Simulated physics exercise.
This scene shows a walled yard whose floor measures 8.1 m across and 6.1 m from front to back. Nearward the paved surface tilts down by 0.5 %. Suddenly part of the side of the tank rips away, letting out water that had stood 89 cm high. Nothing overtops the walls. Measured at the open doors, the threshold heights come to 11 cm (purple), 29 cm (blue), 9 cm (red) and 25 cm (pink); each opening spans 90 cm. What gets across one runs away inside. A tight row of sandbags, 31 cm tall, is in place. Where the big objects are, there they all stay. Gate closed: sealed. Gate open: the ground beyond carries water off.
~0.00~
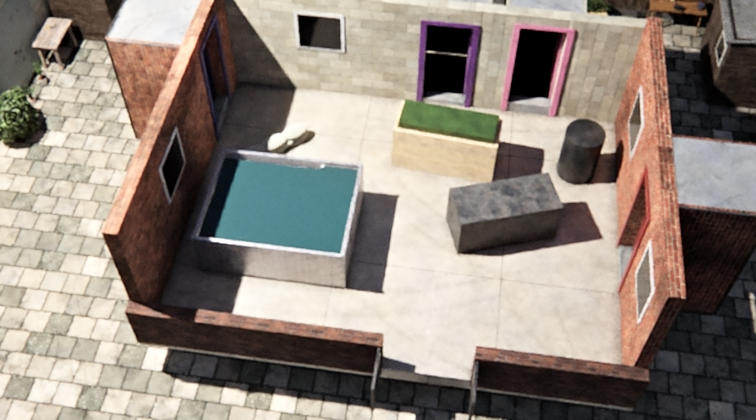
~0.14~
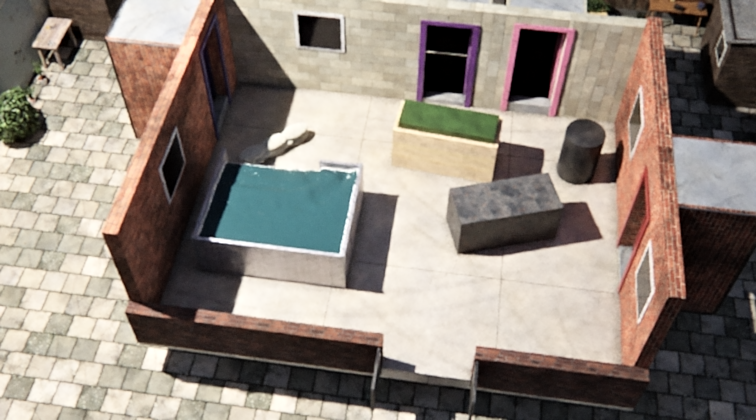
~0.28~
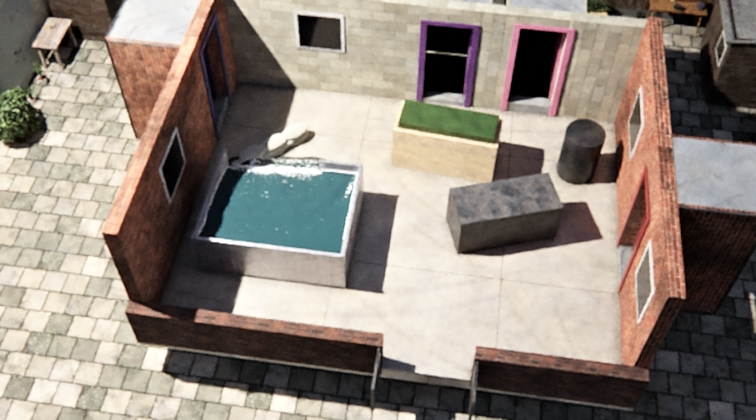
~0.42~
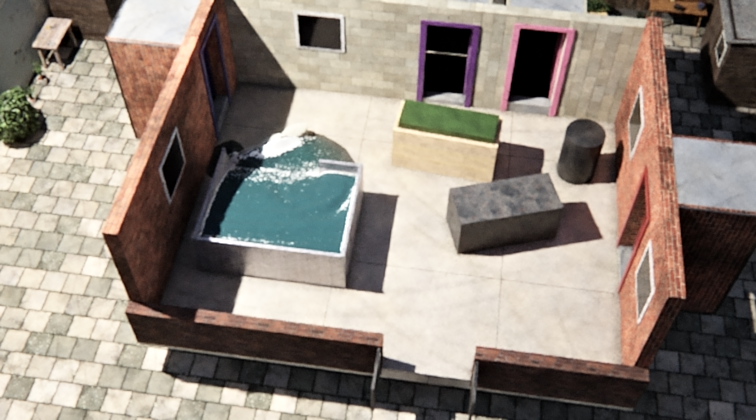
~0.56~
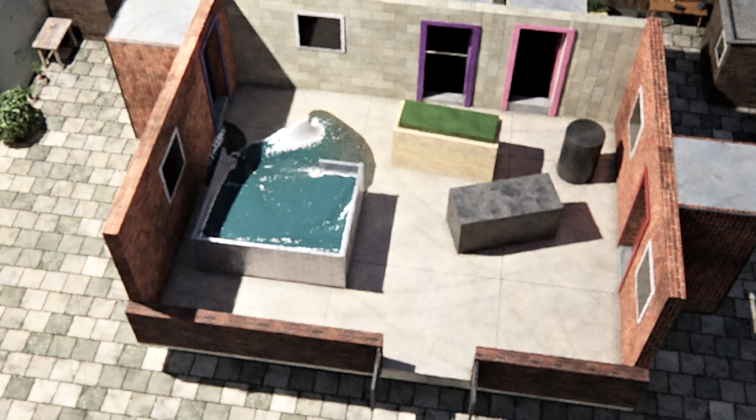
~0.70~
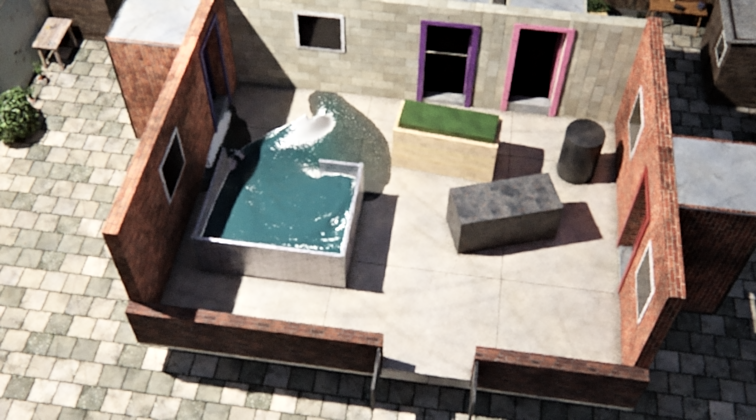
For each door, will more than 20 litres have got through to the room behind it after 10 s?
Outcome: Purple door: The inflow ends up higher than the cap, blue door: The inflow ends up lower than the cap, red door: The inflow ends up lower than the cap, pink door: The inflow ends up lower than the cap.
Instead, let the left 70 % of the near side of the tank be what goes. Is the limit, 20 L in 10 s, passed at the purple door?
At the purple door the limit is not exceeded.
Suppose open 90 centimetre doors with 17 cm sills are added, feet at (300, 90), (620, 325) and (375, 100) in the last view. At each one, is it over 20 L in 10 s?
In sequence the answers are more than that, less than that and more than that.
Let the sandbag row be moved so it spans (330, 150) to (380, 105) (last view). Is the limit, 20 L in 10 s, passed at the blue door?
At blue, compared with that limit: Limit exceeded.
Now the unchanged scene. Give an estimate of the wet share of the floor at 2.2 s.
I'd say around 40 % is wet.
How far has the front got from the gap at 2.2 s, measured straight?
That works out near 7.0 m.
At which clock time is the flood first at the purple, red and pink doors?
Doors: Purple 1.3 s / red 3.8 s / pink 1.8 s.
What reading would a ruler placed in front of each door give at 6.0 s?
Purple 12 cm, blue 18 cm, red 4 cm, pink 16 cm.
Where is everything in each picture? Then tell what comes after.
The first frame shows the tank at (281, 203) is whole and still, 89 cm deep.
In the second frame, the front is at a hidden place, 1.0 m from the gap on the tank's far side; 0.4 m2 of floor is under water; 89 cm left at the back of the tank.
In the third frame, the front is at a hidden place, 1.2 m from the gap on the tank's far side; 1.3 m2 of floor is under water; 89 cm left at the back of the tank.
In the fourth frame, the front is at (343, 152), 1.6 m from the gap on the tank's far side; 2.6 m2 of floor is under water; 84 cm left at the back of the tank.
In the fifth frame, water pours out on the tank's far side and has run 2.2 m, to (328, 115); typically 9 cm deep outside, 76 cm at the tank's back.
In the sixth frame, water pours out on the tank's far side and has run 2.8 m, to (333, 95); typically 8 cm deep outside, 78 cm at the tank's back.
After 1.4 s water covers 25 % of the floor and is deepest (60 cm) near (263, 168); purple door 14 cm at the sill, 0 L in, blue door 18 cm at the sill, 0 L in, red door not reached, pink door not reached.
After 2.2 s water covers 40 % of the floor and is deepest (46 cm) near (232, 98); purple door 25 cm at the sill, 26 L in, blue door 17 cm at the sill, 0 L in, red door not reached, pink door 7 cm at the sill, 0 L in.
After 3.5 s water covers 55 % of the floor and is deepest (44 cm) near (395, 148); purple door 19 cm at the sill, 82 L in, blue door 18 cm at the sill, 1 L in, red door not reached, pink door 8 cm at the sill, 0 L in.
After 6.0 s water covers 95 % of the floor and is deepest (28 cm) near (538, 145); purple door 12 cm at the sill, 121 L in, blue door 18 cm at the sill, 1 L in, red door 4 cm at the sill, 0 L in, pink door 16 cm at the sill, 0 L in.
After 10.0 s water covers 95 % of the floor and is deepest (16 cm) near (572, 380); purple door 13 cm at the sill, 125 L in, blue door 9 cm at the sill, 1 L in, red door 9 cm at the sill, 6 L in, pink door 12 cm at the sill, 0 L in.
